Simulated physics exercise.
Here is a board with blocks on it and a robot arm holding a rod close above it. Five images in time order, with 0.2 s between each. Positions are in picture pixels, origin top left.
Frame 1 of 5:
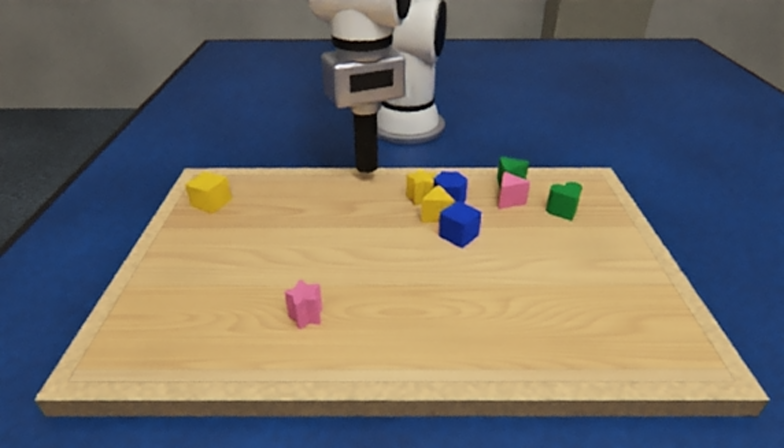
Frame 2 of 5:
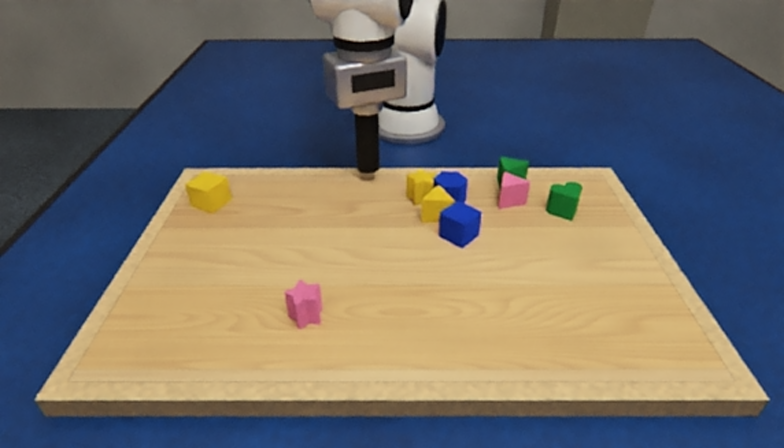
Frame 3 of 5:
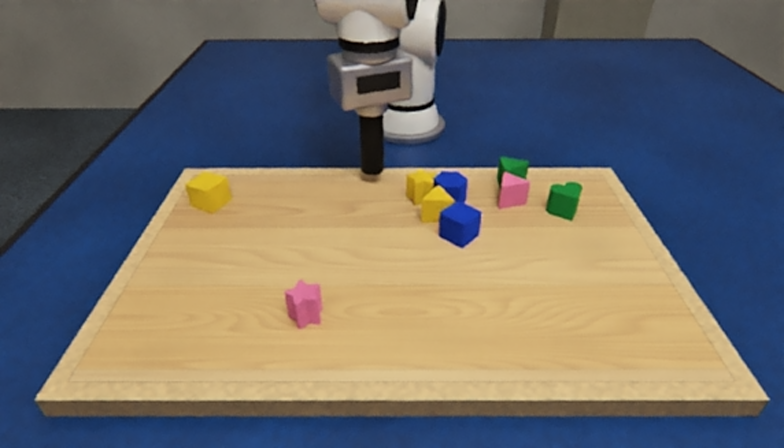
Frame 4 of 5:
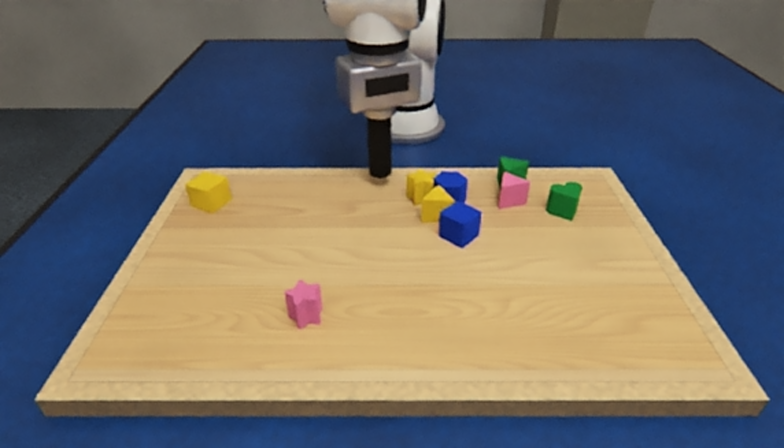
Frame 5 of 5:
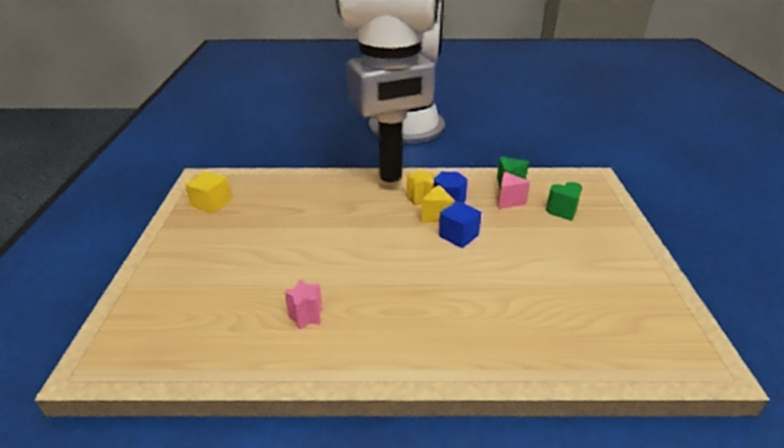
On a wooden board with scattered coloured blocks, a robot arm slides its black rod slightly right, the blocks staying still.
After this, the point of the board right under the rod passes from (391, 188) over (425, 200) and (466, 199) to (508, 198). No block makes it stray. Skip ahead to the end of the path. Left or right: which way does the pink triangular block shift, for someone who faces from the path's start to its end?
That block drifts left.
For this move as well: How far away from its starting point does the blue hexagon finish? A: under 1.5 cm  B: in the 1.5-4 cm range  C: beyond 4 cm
Letter C.
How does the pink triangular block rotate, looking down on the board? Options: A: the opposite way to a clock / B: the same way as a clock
Correct choice: A.
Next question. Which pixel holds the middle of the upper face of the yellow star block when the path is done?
Put as a pixel place, it's (516, 188).
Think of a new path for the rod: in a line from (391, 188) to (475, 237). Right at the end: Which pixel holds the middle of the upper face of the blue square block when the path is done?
I expect it at (489, 233).
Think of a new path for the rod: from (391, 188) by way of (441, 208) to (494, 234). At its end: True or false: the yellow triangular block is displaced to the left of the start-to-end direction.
That claim is false.
What follows on the original path. One third of the way, rod at (426, 189); yellow star block at (447, 183), turned 20° anticlockwise; blue hexagon at (473, 181), turned 15° anticlockwise.
Two thirds of the way, rod at (468, 188); yellow star block at (489, 185); blue hexagon at (516, 185); pink triangular block at (540, 181), turned 45° anticlockwise.
At the end, rod at (509, 187); yellow star block at (516, 188), turned 40° clockwise; blue hexagon at (548, 196); green triangular block at (515, 162), turned 20° anticlockwise; pink triangular block at (550, 178), turned 45° anticlockwise.
